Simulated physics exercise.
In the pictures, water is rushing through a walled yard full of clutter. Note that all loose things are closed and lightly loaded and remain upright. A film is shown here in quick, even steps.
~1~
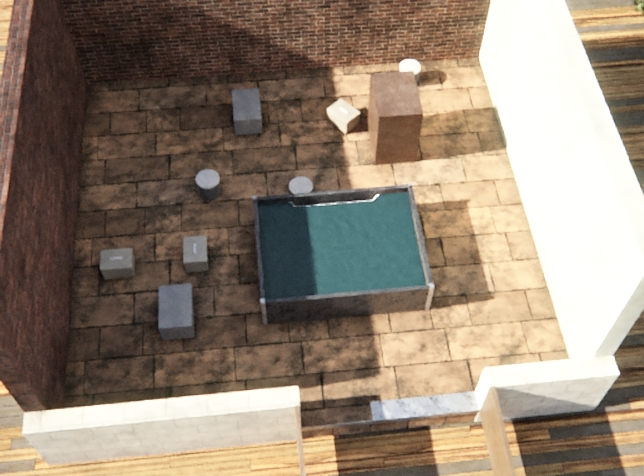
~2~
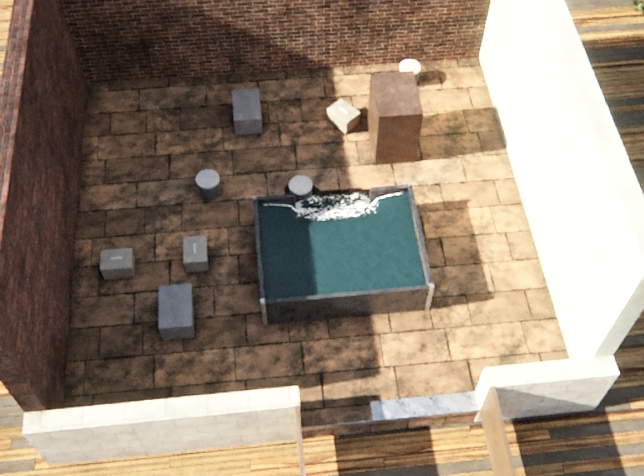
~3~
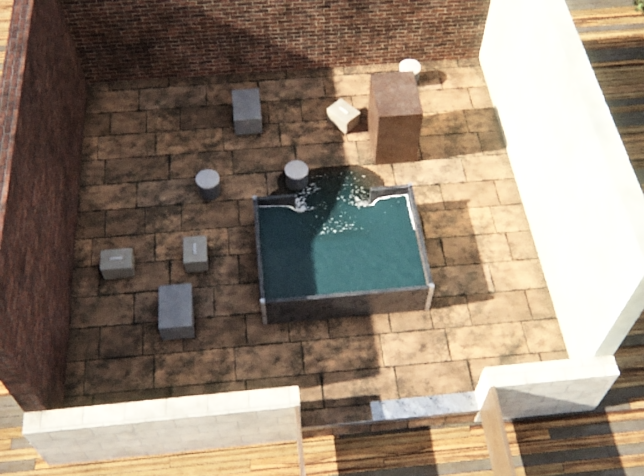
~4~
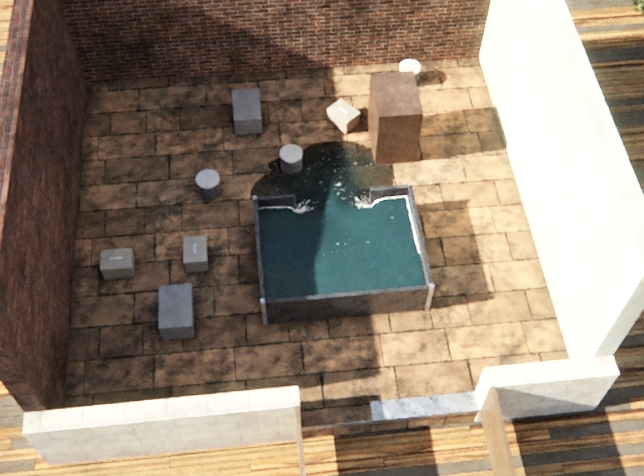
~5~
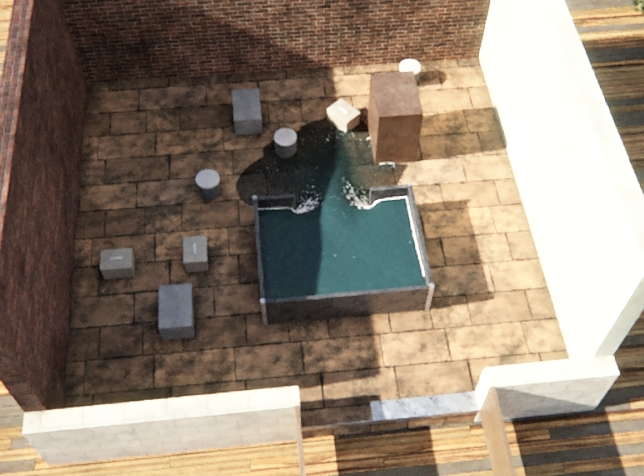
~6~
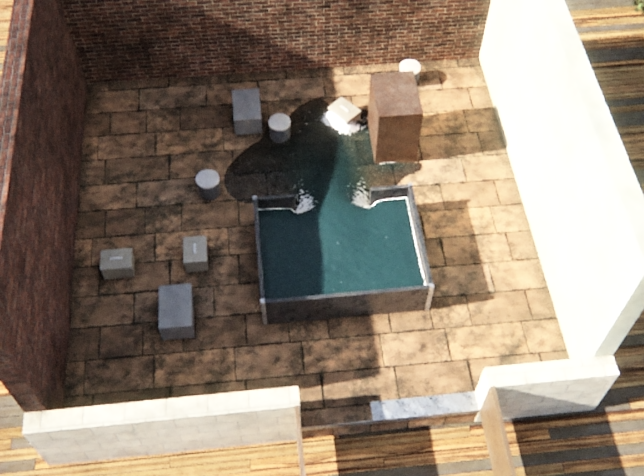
We see a walled, paved yard where water bursts through the far side of a rectangular tank and spreads toward the back wall, pushing a grey pail back and slightly left, then splashing around a pale tote.
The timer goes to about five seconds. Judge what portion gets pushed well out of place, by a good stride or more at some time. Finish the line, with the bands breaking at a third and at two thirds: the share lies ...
The share lies between a third and two thirds.
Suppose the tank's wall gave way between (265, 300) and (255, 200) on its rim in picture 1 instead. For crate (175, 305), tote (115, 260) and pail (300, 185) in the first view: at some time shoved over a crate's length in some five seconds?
In turn: Moved that far, moved that far, stayed within it.
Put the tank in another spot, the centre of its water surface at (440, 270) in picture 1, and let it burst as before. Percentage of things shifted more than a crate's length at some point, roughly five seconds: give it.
Estimate: Approx. 20 %.
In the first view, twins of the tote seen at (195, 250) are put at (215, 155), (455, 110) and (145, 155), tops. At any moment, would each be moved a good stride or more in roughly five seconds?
Result by item: Stays where it is / stays where it is / stays where it is.
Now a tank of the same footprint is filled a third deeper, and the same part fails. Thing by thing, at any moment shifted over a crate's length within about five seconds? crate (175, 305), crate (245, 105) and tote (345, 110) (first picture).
Answers in the order asked: Stayed within the threshold, went past the threshold, went past the threshold.
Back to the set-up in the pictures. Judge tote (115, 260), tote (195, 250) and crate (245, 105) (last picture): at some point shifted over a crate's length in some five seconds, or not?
Sequence check gives below that mark, next below that mark, finally past that mark.
A moment on, 1 of 8 are well off their spots; 0 afloat.
Next, 3 of 8 are well off their spots; 2 afloat.
Later, 4 of 8 are well off their spots; 2 afloat.
In the end, 4 of 8 are well off their spots, and 4 have been at some point; 3 afloat.
